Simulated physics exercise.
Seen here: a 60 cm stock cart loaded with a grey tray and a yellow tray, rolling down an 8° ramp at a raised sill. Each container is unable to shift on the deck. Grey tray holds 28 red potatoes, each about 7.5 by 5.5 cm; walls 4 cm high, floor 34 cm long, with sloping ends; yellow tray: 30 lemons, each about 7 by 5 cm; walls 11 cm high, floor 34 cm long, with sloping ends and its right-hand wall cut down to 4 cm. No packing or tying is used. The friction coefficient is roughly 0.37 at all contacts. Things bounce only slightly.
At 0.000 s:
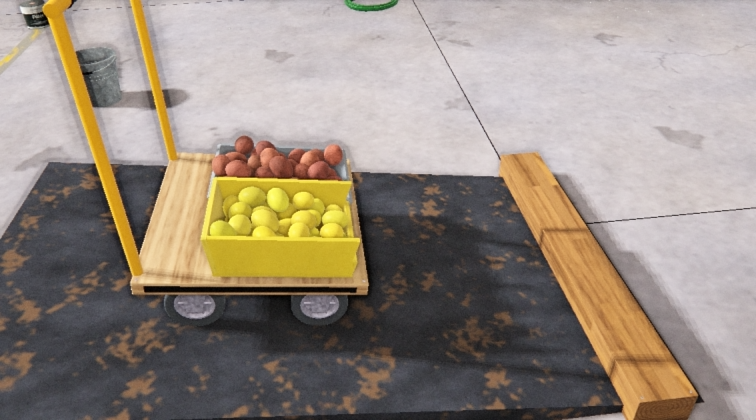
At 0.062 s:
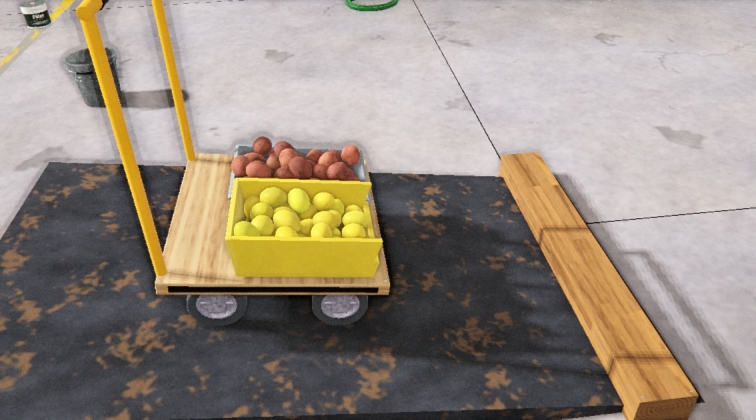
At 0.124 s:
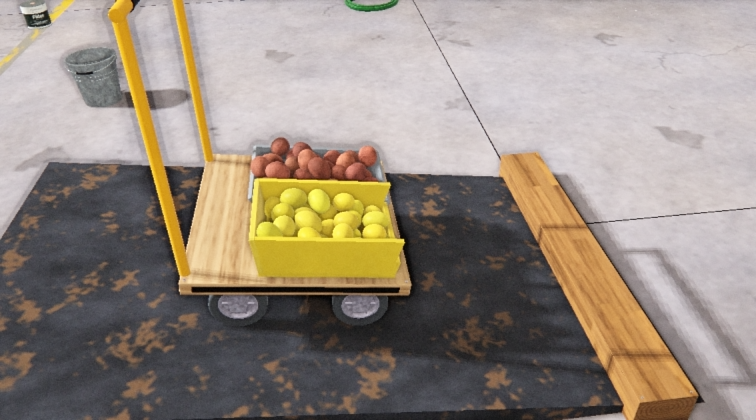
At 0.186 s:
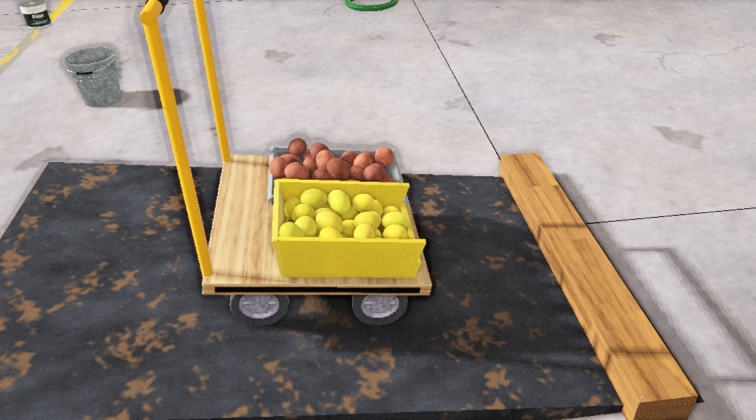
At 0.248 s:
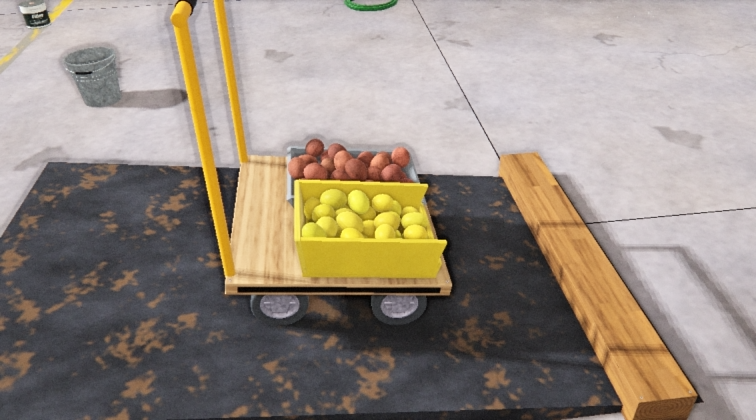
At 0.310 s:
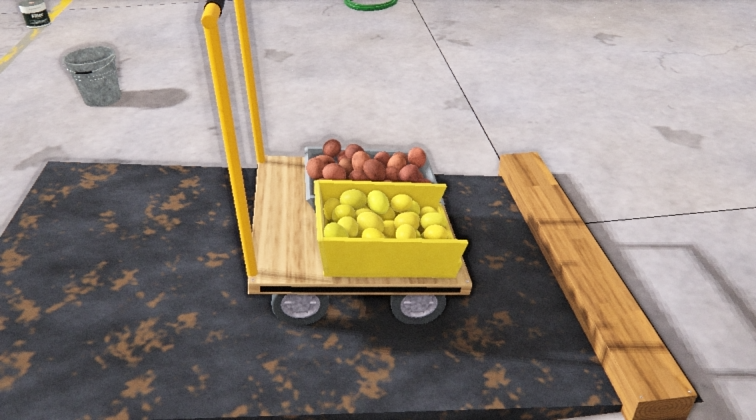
A flat cart carrying red potatoes and yellow fruit in two trays rolls slowly to the right.
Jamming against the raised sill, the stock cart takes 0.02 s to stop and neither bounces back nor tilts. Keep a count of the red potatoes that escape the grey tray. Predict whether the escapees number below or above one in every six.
Below.
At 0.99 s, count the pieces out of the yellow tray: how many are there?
Roughly 1 for the yellow tray.
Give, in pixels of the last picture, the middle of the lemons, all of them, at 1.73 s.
At about (543, 233) in pixels.
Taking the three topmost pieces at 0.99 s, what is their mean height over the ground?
Roughly 36 centimetres.
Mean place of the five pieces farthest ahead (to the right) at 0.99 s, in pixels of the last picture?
I'd put their middle close to (575, 206).
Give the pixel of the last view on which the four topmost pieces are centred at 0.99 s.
They are centred near pixel (516, 196).
After 0.77 s, the wheels strike.
After 0.87 s, the grey tray has all 28 and the yellow tray has all 30.
After 0.99 s, the grey tray has all 28 and the yellow tray is down by 1 of 30.
After 1.22 s, the grey tray is down by 1 of 28 and the yellow tray is down by 1 of 30.
When it is over (at 1.73 s), the grey tray is down by 1 of 28 and the yellow tray is down by 2 of 30. Asked share, 1 of 28, 4 per cent.
